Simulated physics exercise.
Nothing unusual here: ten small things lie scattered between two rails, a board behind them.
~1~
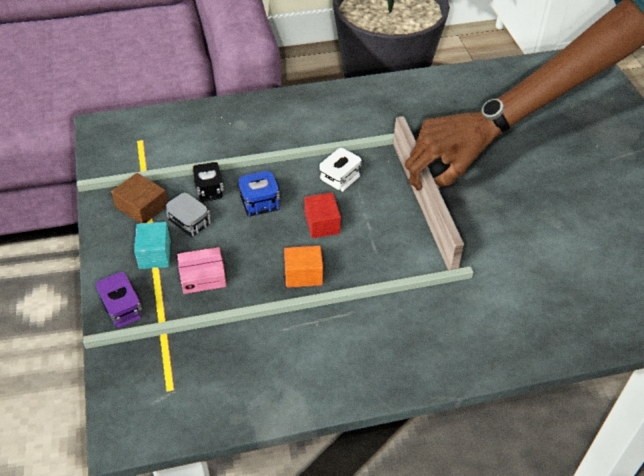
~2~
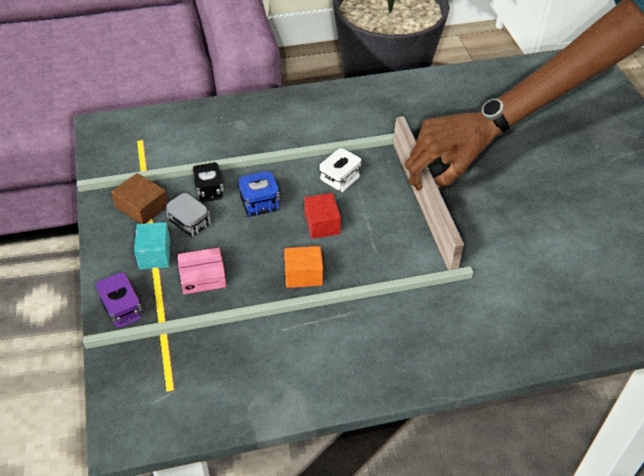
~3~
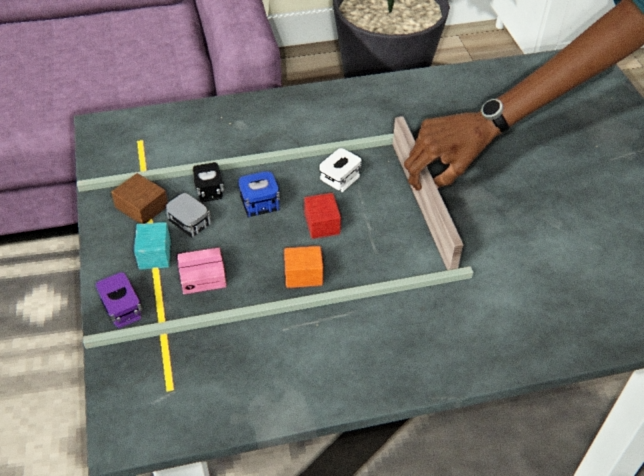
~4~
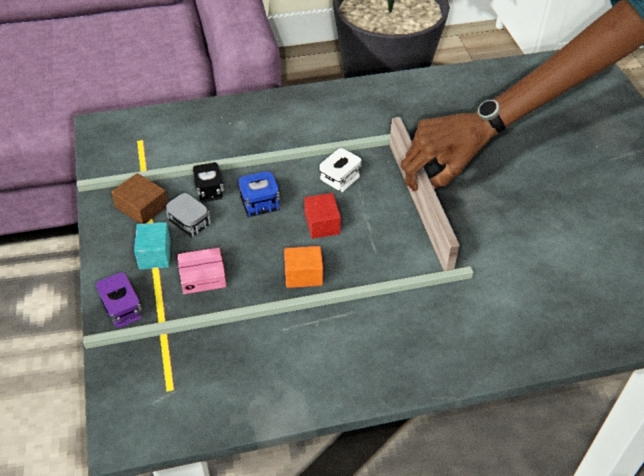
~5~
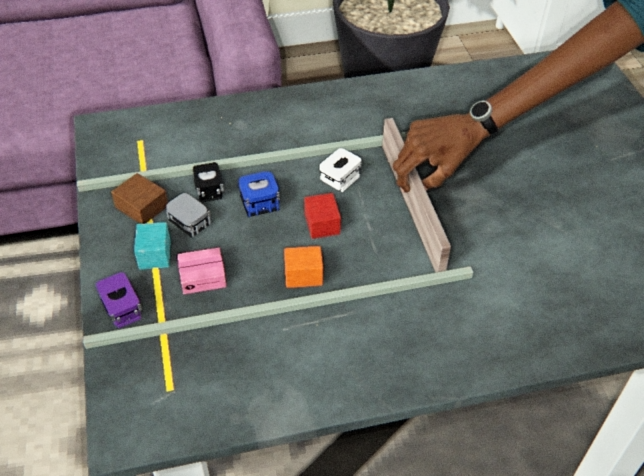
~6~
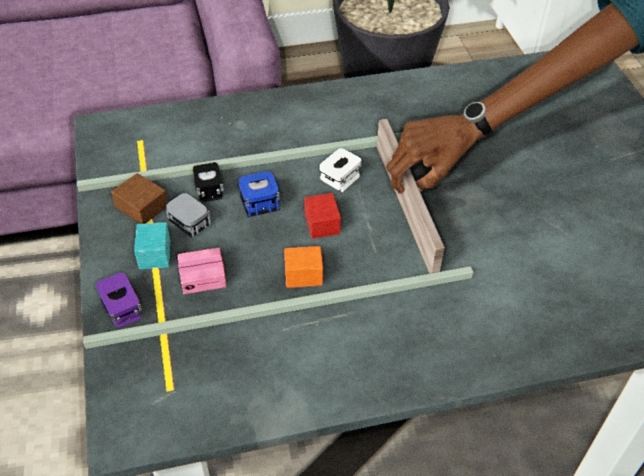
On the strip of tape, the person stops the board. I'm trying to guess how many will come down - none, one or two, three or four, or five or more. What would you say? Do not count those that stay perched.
The sweep knocks one or a pair off.
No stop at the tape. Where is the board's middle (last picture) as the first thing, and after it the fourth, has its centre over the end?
About (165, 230), then (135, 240).
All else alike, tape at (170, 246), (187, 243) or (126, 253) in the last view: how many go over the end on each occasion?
Try by try, 0, 0 and 5.
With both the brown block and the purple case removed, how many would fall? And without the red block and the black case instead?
0 and 0.
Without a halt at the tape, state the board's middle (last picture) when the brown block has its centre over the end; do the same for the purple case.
First near (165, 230), second near (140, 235).
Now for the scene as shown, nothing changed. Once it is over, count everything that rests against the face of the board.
It adds up to 4.
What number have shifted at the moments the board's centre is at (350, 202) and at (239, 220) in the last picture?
It comes to 1 for the first spot, 7 for the other.
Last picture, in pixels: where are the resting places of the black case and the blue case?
Roughly (97, 201) for the first and roughly (126, 216) for the second.
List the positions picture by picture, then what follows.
In the first frame, purple case (119, 300); brown block (140, 199); turquoise block (153, 246); board (425, 190); tape (153, 249).
In the second frame, brown block (140, 199); black case (208, 183).
In the third frame, turquoise block (153, 246); pink box (202, 270).
In the fourth frame, purple case (120, 301); red block (322, 216).
In the fifth frame, brown block (140, 199); white case (340, 170).
In the sixth frame, purple case (120, 301); brown block (140, 199); turquoise block (153, 246); board (407, 193); tape (153, 249).
A little later, none off yet; purple case at rest near (120, 301); brown block at rest near (140, 199); turquoise block at rest near (153, 246).
When it is over, the number that fall off is one or two; down, brown block.
